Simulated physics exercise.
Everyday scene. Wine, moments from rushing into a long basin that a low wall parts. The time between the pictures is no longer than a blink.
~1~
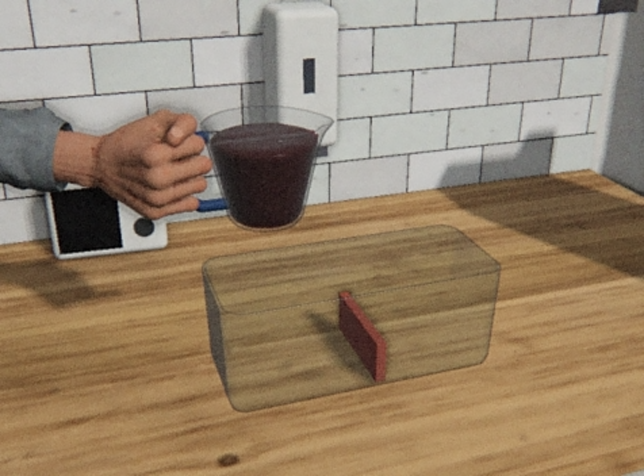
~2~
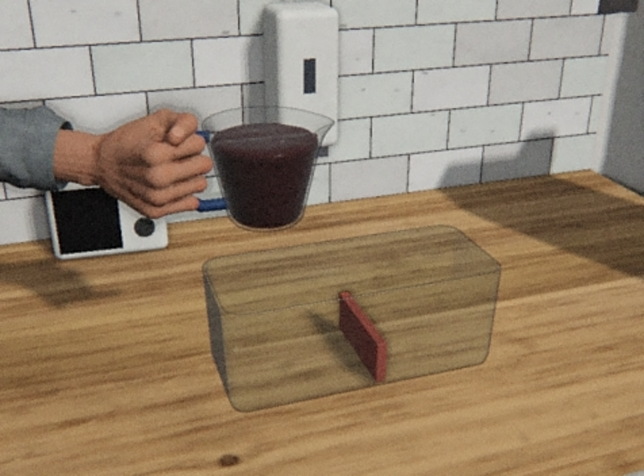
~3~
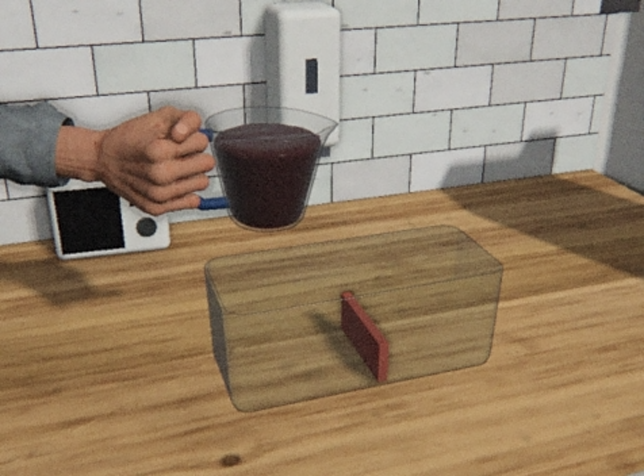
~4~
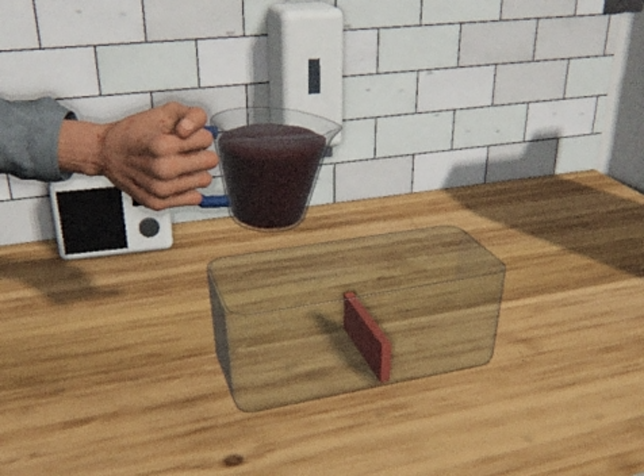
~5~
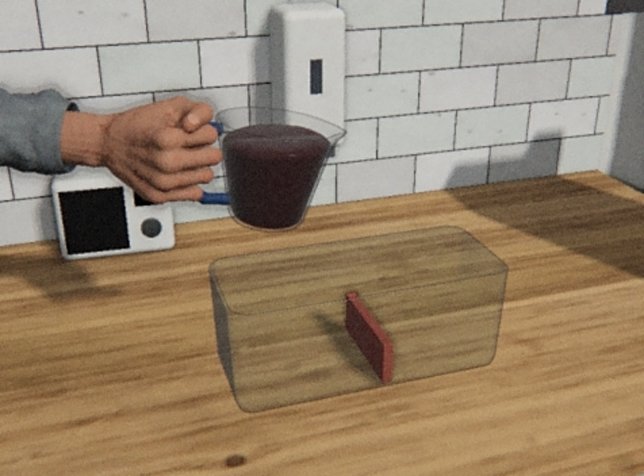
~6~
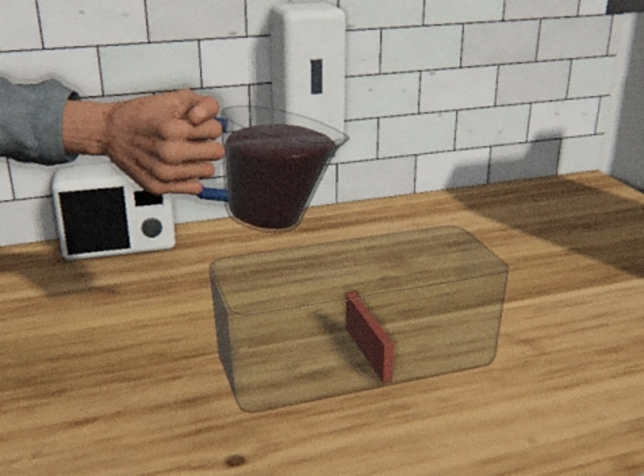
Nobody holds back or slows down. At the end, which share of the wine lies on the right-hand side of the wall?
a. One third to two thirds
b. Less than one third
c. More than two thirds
Option c: More than two thirds.
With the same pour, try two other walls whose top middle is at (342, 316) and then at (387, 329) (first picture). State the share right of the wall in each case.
Case 1: 95 %; case 2: 40 %.
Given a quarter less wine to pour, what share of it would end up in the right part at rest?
Best guess: Around 75 %.
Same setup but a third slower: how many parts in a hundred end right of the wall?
Something like 85 percent.
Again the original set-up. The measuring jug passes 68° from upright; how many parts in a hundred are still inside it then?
Near 65 %.
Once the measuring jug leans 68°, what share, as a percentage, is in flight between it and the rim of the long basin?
25 %.
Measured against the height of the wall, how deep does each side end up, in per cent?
The left side sits at 10 per cent and the right side at 50.
A moment on, the measuring jug is tipped part way and 65 per cent is still to pour, 0 is left of the wall and 11 right of it.
Next, the measuring jug is tipped on its side and 14 per cent is still to pour, 7 is left of the wall and 65 right of it.
Then the measuring jug is tipped on its side and 1 per cent is still to pour, 19 is left of the wall and 80 right of it.
Later the measuring jug is tipped on its side and 0 per cent is still to pour, 20 is left of the wall and 80 right of it.
At rest 20 per cent lies left of the wall, 80 right of it and 0 outside.
